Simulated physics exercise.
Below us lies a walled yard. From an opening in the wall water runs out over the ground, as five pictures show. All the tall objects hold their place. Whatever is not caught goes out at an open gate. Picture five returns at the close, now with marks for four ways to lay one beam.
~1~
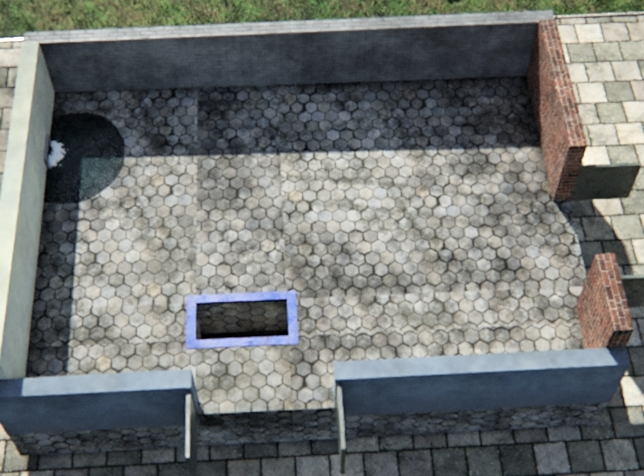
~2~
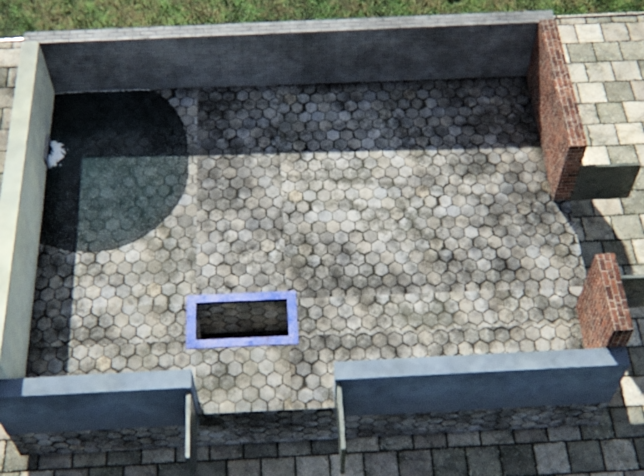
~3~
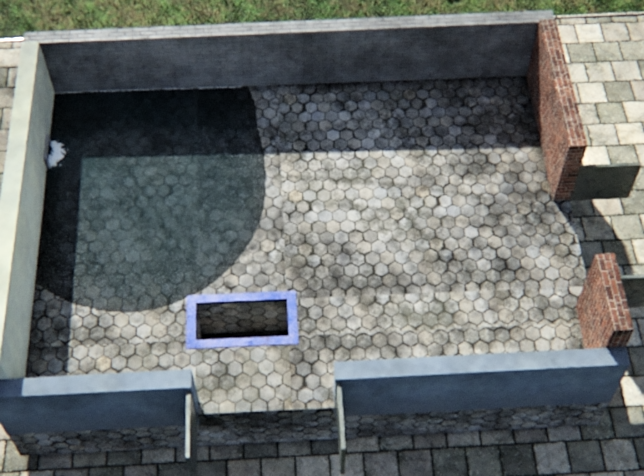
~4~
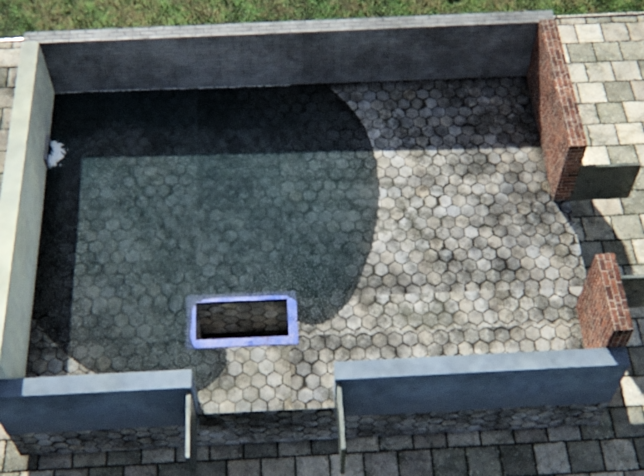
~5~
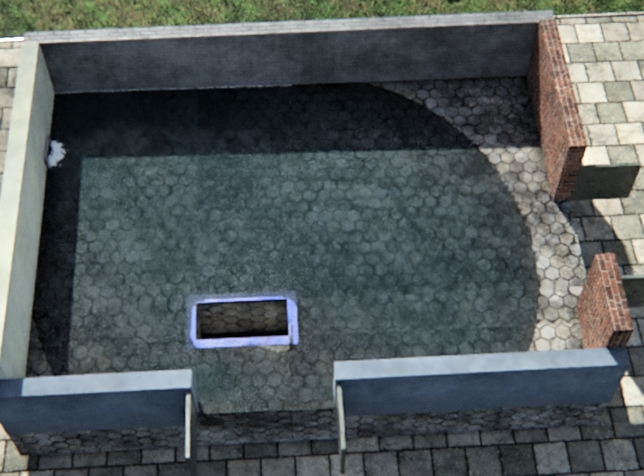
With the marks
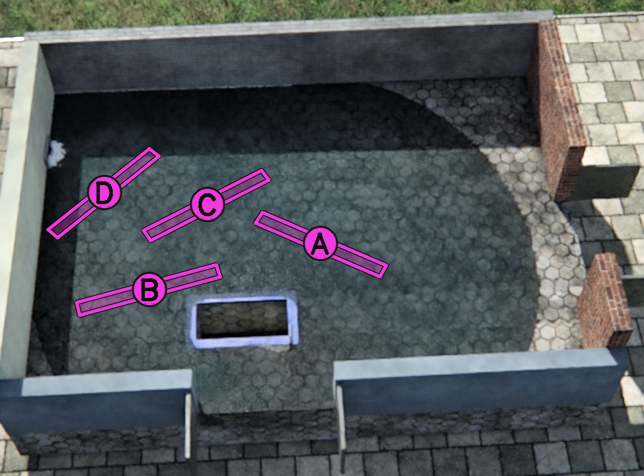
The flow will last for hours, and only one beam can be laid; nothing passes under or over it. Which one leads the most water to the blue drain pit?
I would pick spot A.
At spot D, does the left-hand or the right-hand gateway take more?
The right gate.
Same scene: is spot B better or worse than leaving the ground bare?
It is worse.
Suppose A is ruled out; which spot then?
That is spot C.
On the marked copy, A from (259, 217) to (383, 271); B from (78, 308) to (218, 270); C from (147, 235) to (265, 175); D from (52, 233) to (154, 152).
With A, about 28 % of the stream runs into the blue drain pit, about 71 % out by the gates.
With B, about 8 % of the stream runs into the blue drain pit, about 92 % out by the gates.
With C, about 15 % of the stream runs into the blue drain pit, about 84 % out by the gates.
With D, about 7 % of the stream runs into the blue drain pit, about 93 % out by the gates.
